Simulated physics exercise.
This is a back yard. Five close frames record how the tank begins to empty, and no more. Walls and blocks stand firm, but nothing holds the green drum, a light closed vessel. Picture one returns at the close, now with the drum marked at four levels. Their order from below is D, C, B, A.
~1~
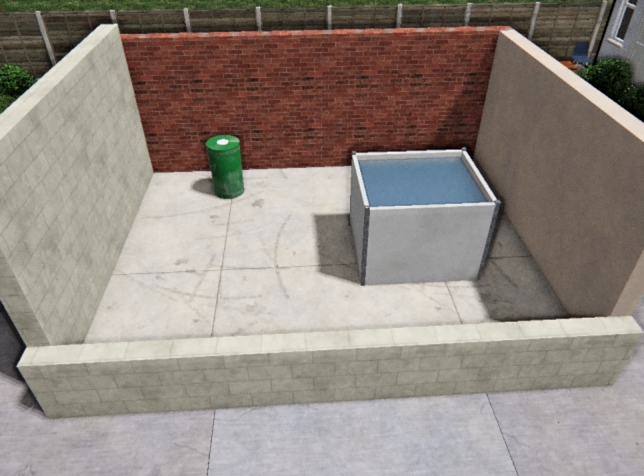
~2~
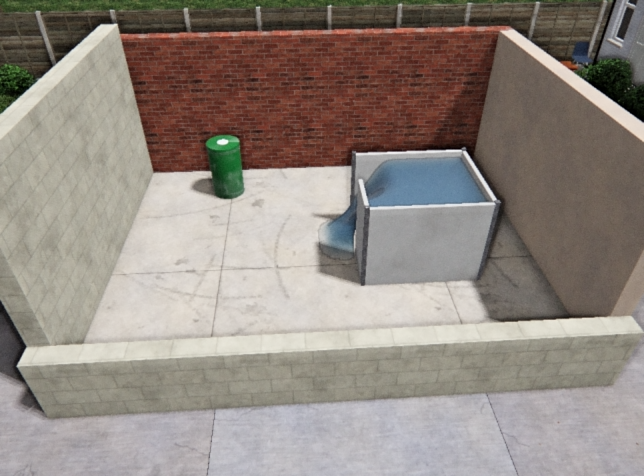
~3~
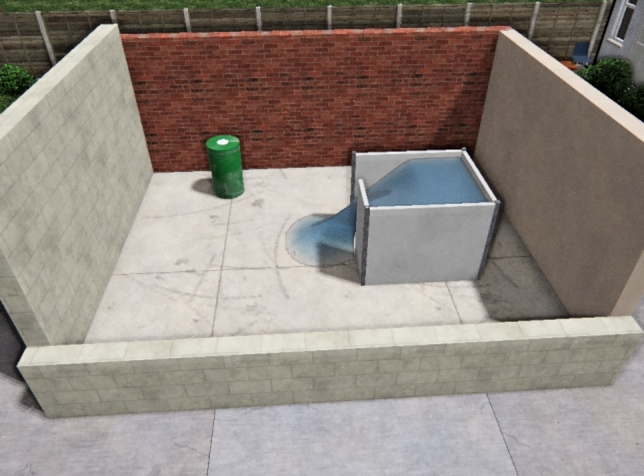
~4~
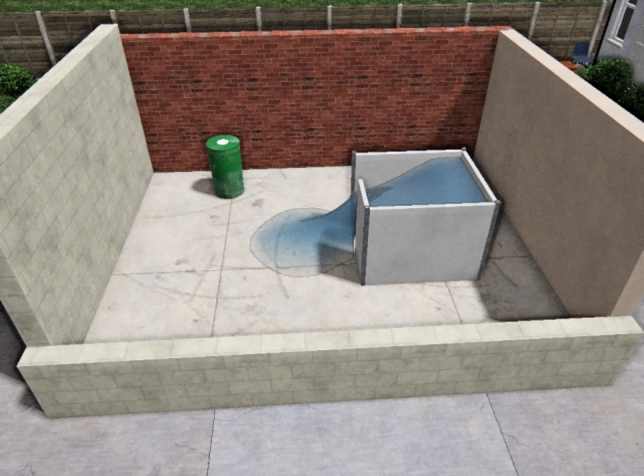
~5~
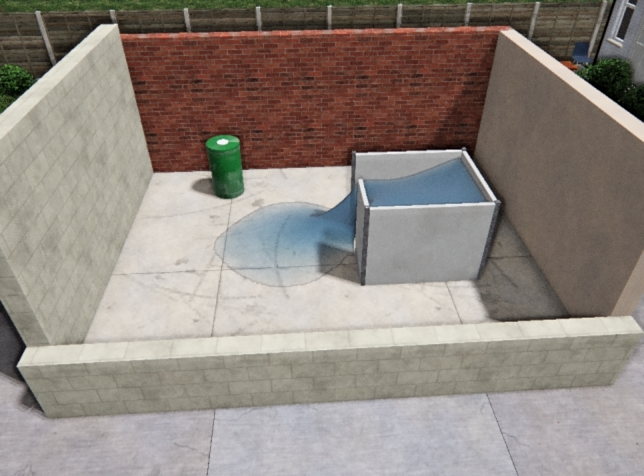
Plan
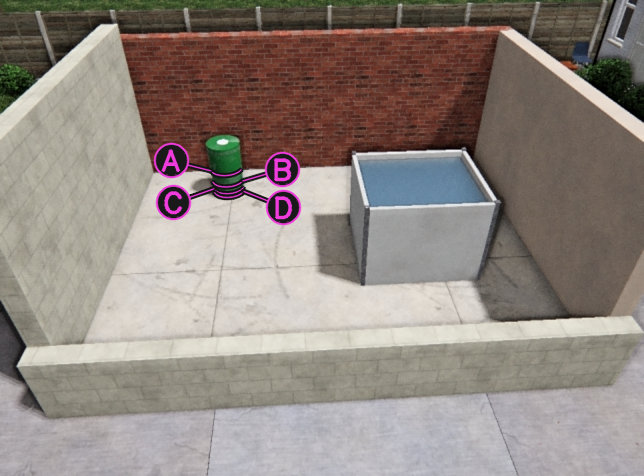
A square tank of water opens on its left side and water spreads across the concrete.
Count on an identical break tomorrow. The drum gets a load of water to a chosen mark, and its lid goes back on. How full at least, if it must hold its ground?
That is mark A.
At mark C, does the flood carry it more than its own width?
Yes, clearly.
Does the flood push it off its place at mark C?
Yes, it does.
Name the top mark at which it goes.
It is B.
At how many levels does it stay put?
One.
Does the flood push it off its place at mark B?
Yes, it does.
In magenta, A at (225, 175); B at (226, 187); C at (227, 193); D at (228, 197); from the bottom up D, C, B, A.
With A, it does not move.
With B, it is pushed about its own width away.
With C, it is pushed about twice its own width away.
With D, it is pushed about twice its own width away.
